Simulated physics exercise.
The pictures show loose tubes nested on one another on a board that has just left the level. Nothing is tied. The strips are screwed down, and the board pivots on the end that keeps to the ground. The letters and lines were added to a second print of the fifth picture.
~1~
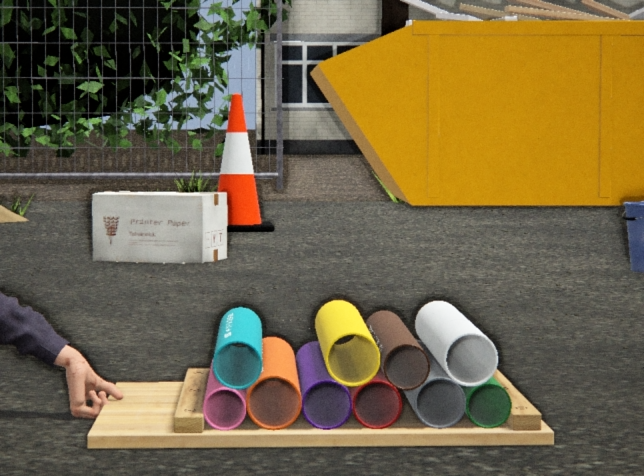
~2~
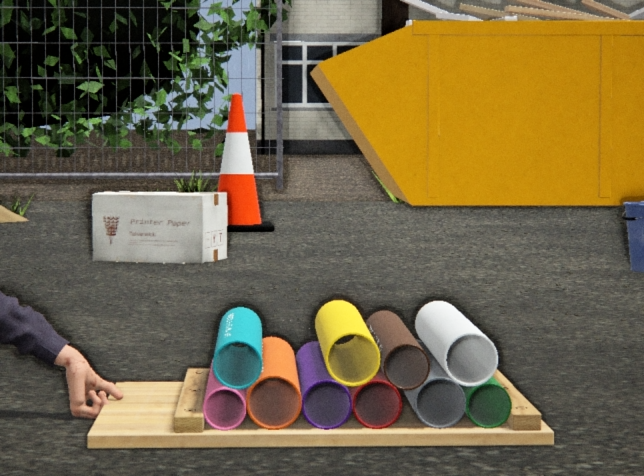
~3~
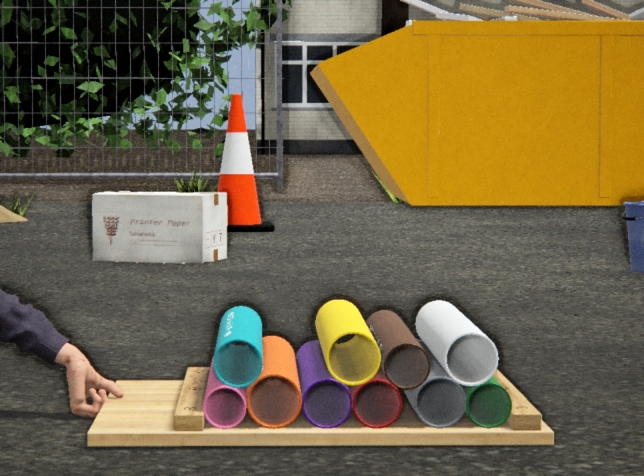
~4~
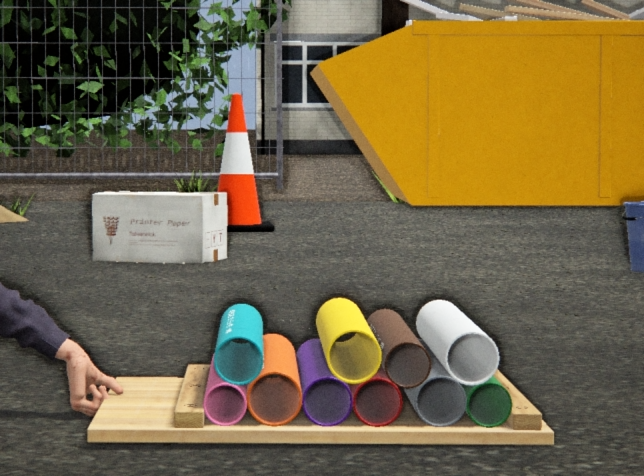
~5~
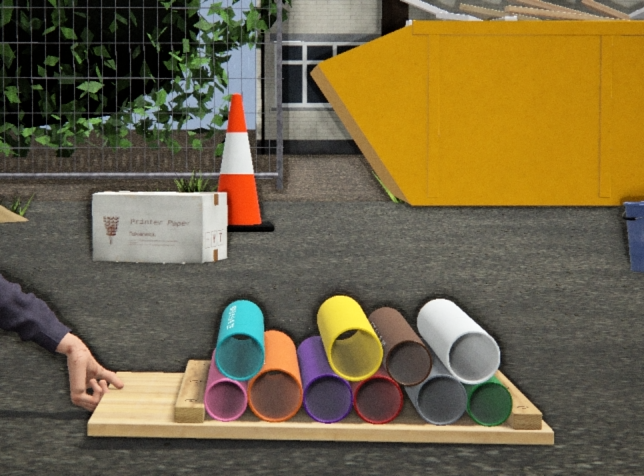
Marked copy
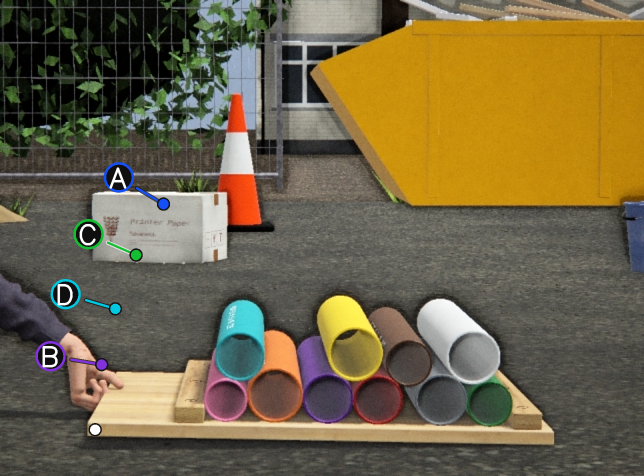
A hand at the left slightly raises one end of a board stacked with coloured tubes.
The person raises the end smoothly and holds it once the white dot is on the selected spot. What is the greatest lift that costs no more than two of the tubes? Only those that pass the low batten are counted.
Lift it to C and no more.
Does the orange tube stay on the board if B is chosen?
The orange tube: Yes.
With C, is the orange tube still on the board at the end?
Yes.
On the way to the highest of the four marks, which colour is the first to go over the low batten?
The white one.
On the marked copy, A at (164, 204); B at (101, 365); C at (136, 255); D at (115, 309); the white dot at (95, 429).
Taking C. A third of the way, board at 15°.
Two thirds of the way, board at 24°.
When it is over, board at 24°, one over the low batten (white).
As for the rest, A three over the low batten (white, brown, yellow); B none over the low batten; D none over the low batten.
